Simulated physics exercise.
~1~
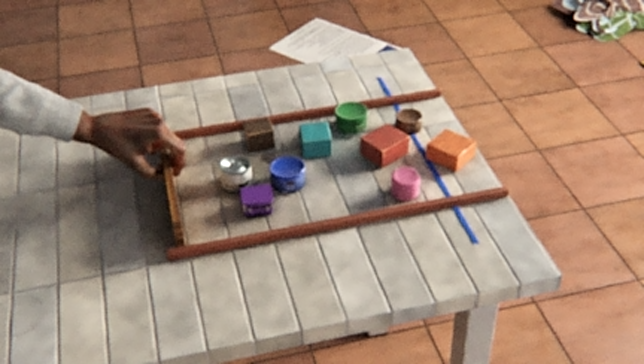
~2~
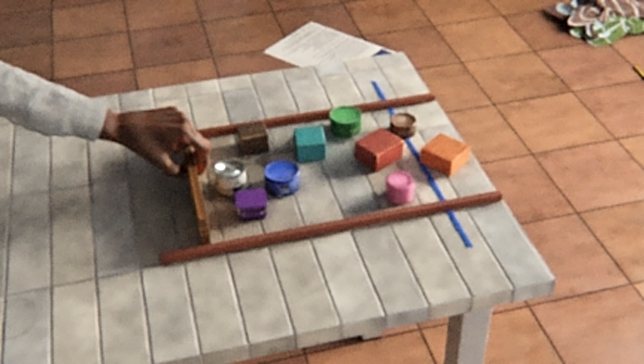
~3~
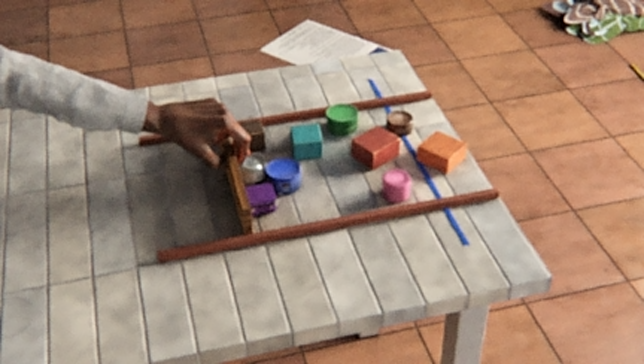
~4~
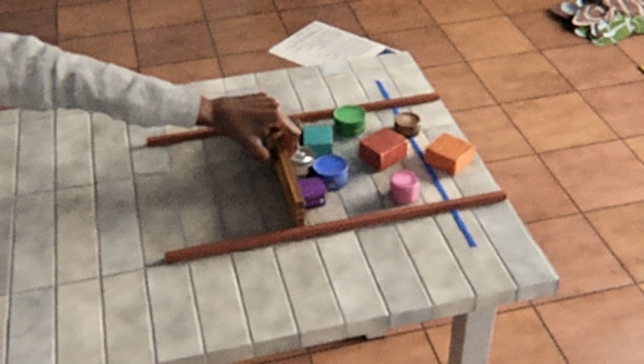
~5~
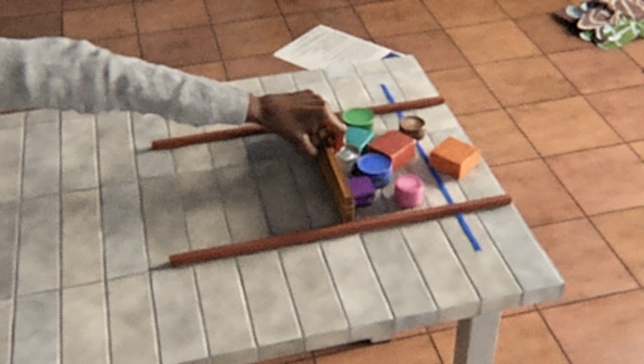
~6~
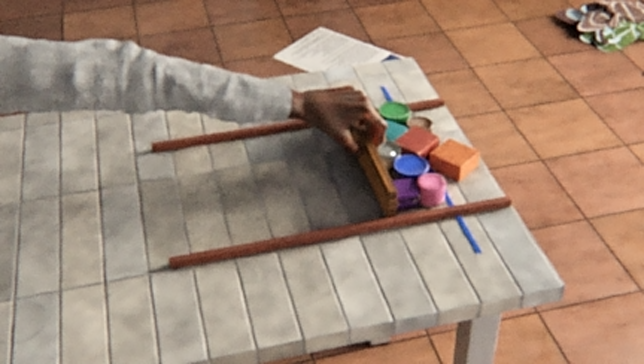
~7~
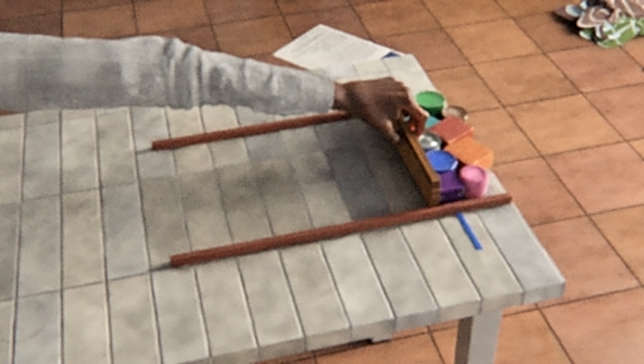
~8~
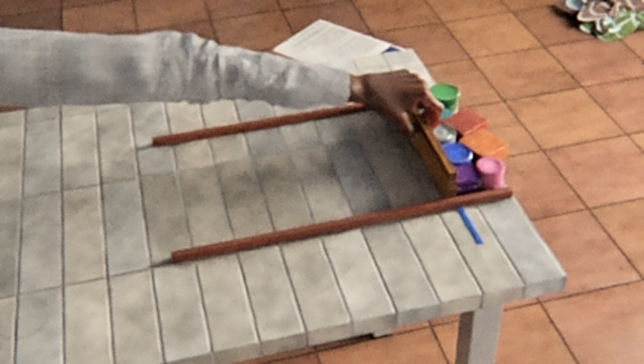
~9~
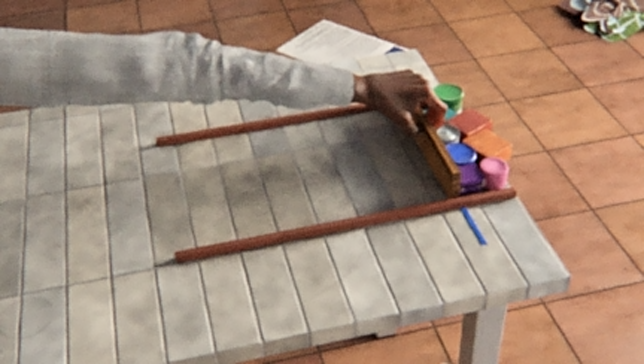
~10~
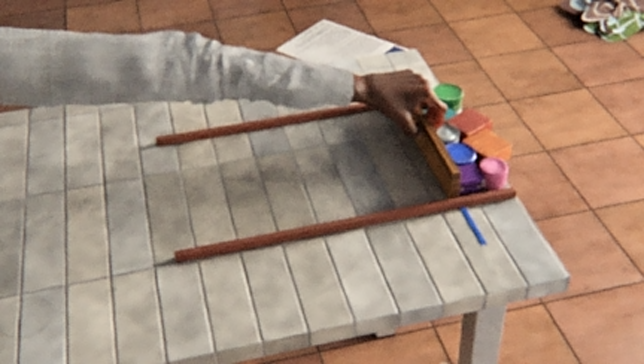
A hand slid an upright wooden board rightward between two rails on a table, gathering colorful little tubs and blocks and shoving them past the blue tape to the edge, where the brown tub dropped off and the rest stayed bunched against the board.
